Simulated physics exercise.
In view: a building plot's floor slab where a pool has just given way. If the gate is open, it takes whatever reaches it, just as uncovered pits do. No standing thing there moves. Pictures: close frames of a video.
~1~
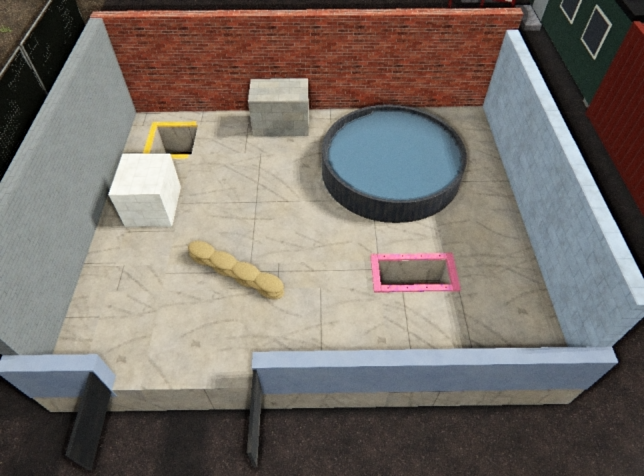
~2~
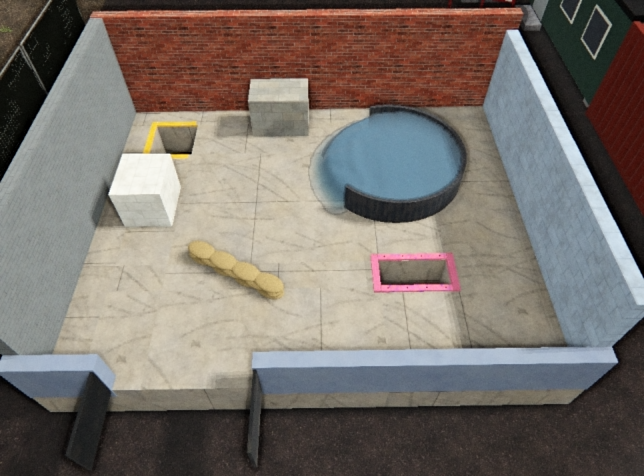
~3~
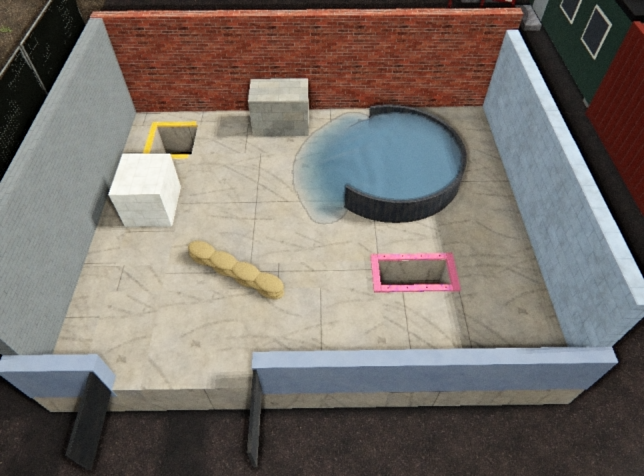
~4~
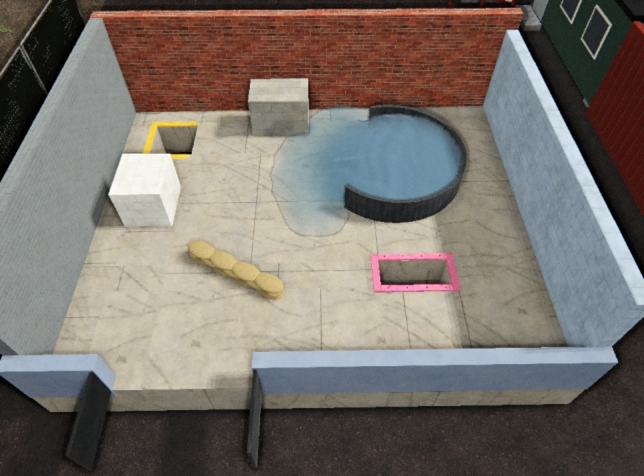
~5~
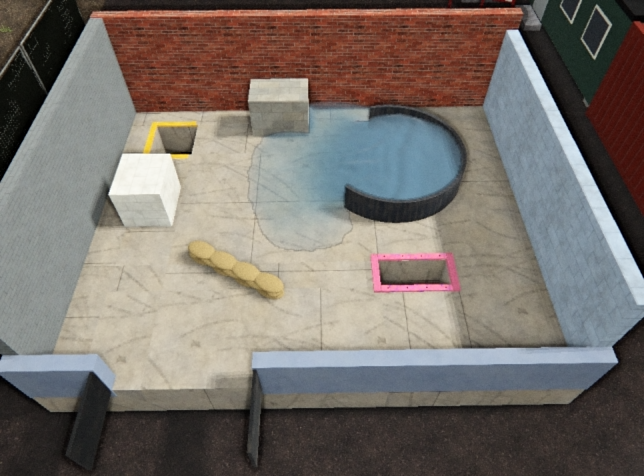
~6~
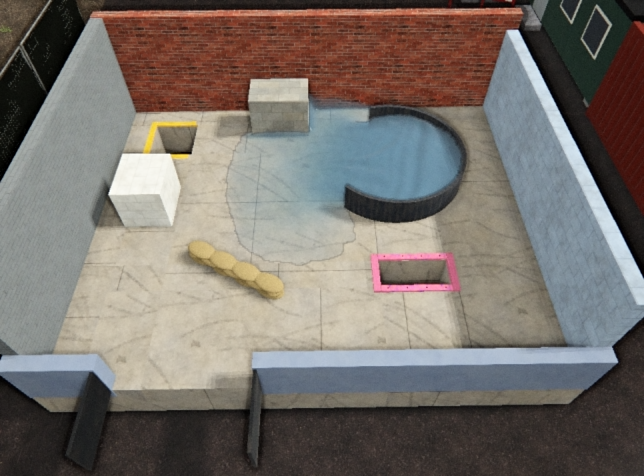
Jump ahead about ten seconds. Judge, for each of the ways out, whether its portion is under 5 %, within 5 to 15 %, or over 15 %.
Result: Gate: The middle band; pink pit: The bottom band; yellow pit: The top band.
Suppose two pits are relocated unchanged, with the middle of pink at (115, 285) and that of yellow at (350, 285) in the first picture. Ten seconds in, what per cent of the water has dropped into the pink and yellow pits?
Split: Pink 15 %, yellow 6 %.
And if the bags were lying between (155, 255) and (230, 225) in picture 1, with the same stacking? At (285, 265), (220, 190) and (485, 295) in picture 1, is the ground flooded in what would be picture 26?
Spot one stays bare, spot two gets soaked, spot three stays bare.
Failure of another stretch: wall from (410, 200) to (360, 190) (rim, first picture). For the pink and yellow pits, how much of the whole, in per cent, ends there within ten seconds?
Pink about 25 %, yellow about 2 %.
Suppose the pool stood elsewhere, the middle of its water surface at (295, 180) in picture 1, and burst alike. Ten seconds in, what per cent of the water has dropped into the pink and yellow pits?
I'd guess pink takes near 0 % and yellow near 55 %.
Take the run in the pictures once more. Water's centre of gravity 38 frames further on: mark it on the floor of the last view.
At roughly (265, 195).
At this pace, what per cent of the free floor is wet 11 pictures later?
It should be close to 40 %.
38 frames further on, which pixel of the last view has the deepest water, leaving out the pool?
Check roughly (71, 305).
A moment on, water covers 30 % of the floor; the gate 0 %, the pink pit 0 %, the yellow pit 1 %.
Next, water covers 40 % of the floor; the gate 0 %, the pink pit 0 %, the yellow pit 4 %.
Then, water covers 55 % of the floor; the gate 0 %, the pink pit 0 %, the yellow pit 12 %.
Later, water covers 70 % of the floor; the gate 2 %, the pink pit 0 %, the yellow pit 23 %.
In the end, water covers 95 % of the floor; the gate 7 %, the pink pit 0 %, the yellow pit 30 %.
